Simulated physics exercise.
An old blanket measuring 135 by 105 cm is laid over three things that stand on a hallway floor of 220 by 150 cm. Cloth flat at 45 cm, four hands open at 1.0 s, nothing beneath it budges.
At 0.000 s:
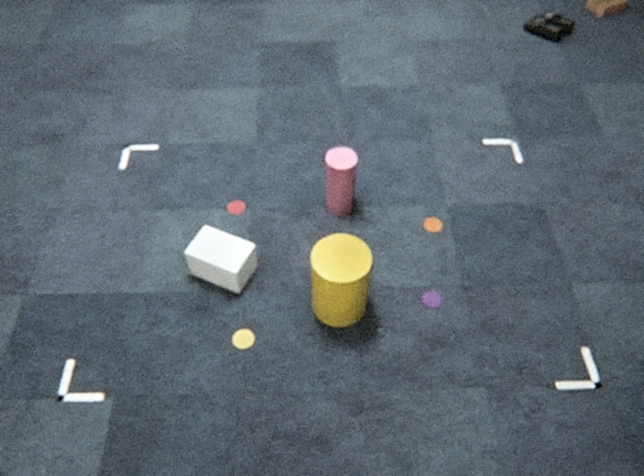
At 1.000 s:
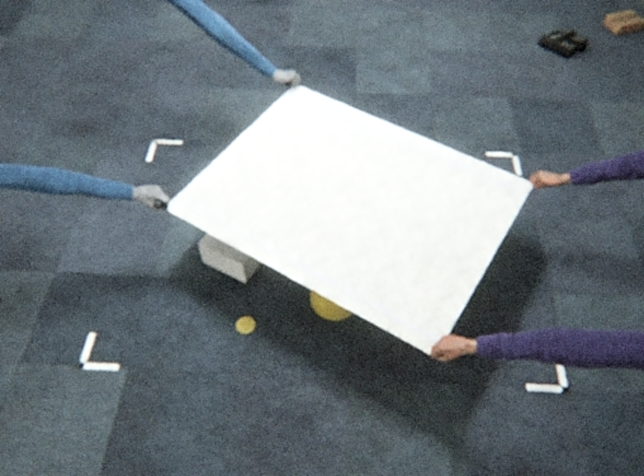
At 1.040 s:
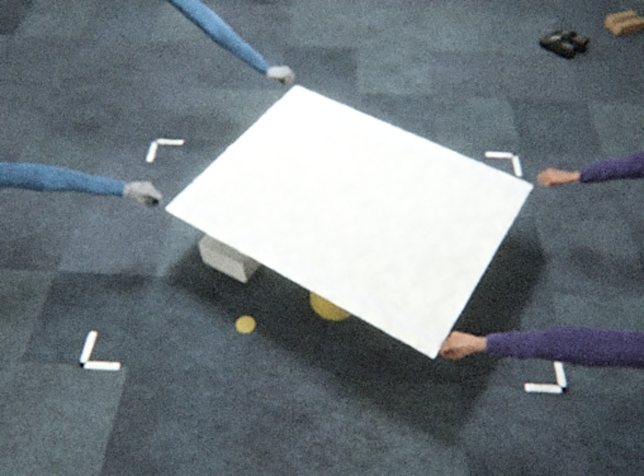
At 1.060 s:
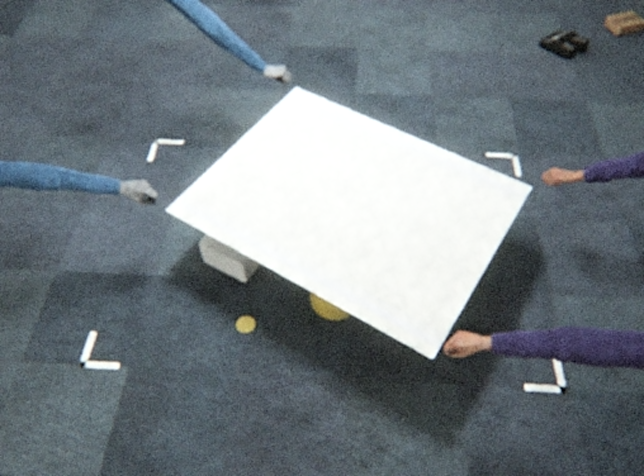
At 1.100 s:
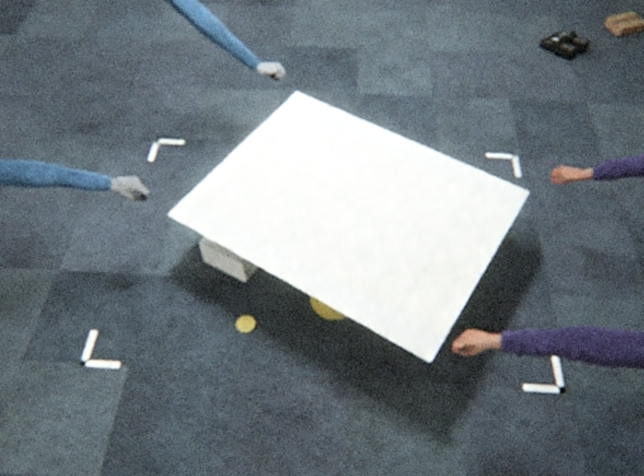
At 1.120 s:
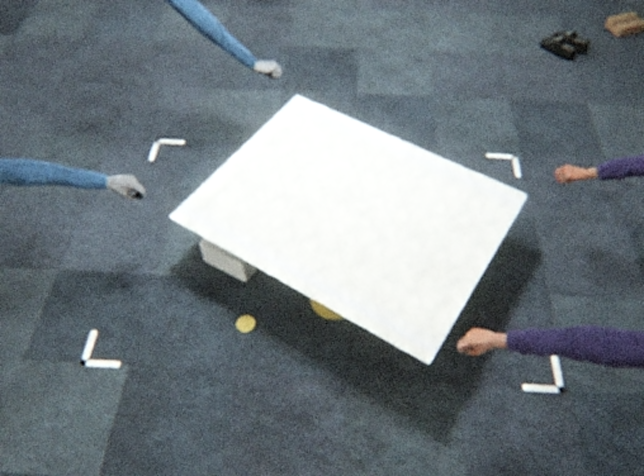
On a hallway floor, two pairs of hands hold an old white blanket flat above a white crate, a pink bin and a yellow tub, then let go and draw back slightly as the cloth lowers a little, still flat.
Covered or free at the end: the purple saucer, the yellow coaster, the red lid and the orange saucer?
The purple saucer ends under the cloth, the yellow coaster still shows, the red lid still shows, the orange saucer gets covered.
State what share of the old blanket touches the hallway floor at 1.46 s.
Roughly 15 per cent.
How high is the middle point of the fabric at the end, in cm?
Height: Approx. 32 cm.
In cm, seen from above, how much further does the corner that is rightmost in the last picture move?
Roughly 20 centimetres.
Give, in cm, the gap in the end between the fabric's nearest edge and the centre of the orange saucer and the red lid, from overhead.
Around 8 centimetres, then around 16 centimetres.
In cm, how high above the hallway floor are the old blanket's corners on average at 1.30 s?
Roughly 8 centimetres up.
By 1.3 s, 0 % of it is down, spanning 153 by 144 cm, above orange saucer, purple saucer.
By 1.5 s, 15 % of it is down, spanning 132 by 132 cm, above orange saucer, purple saucer.
By 1.6 s, 20 % of it is down, spanning 126 by 132 cm, above orange saucer, purple saucer.
By 1.8 s, 20 % of it is down, spanning 126 by 132 cm, above orange saucer, purple saucer.
By 3.3 s, 20 % of it is down, spanning 126 by 132 cm, above orange saucer, purple saucer.
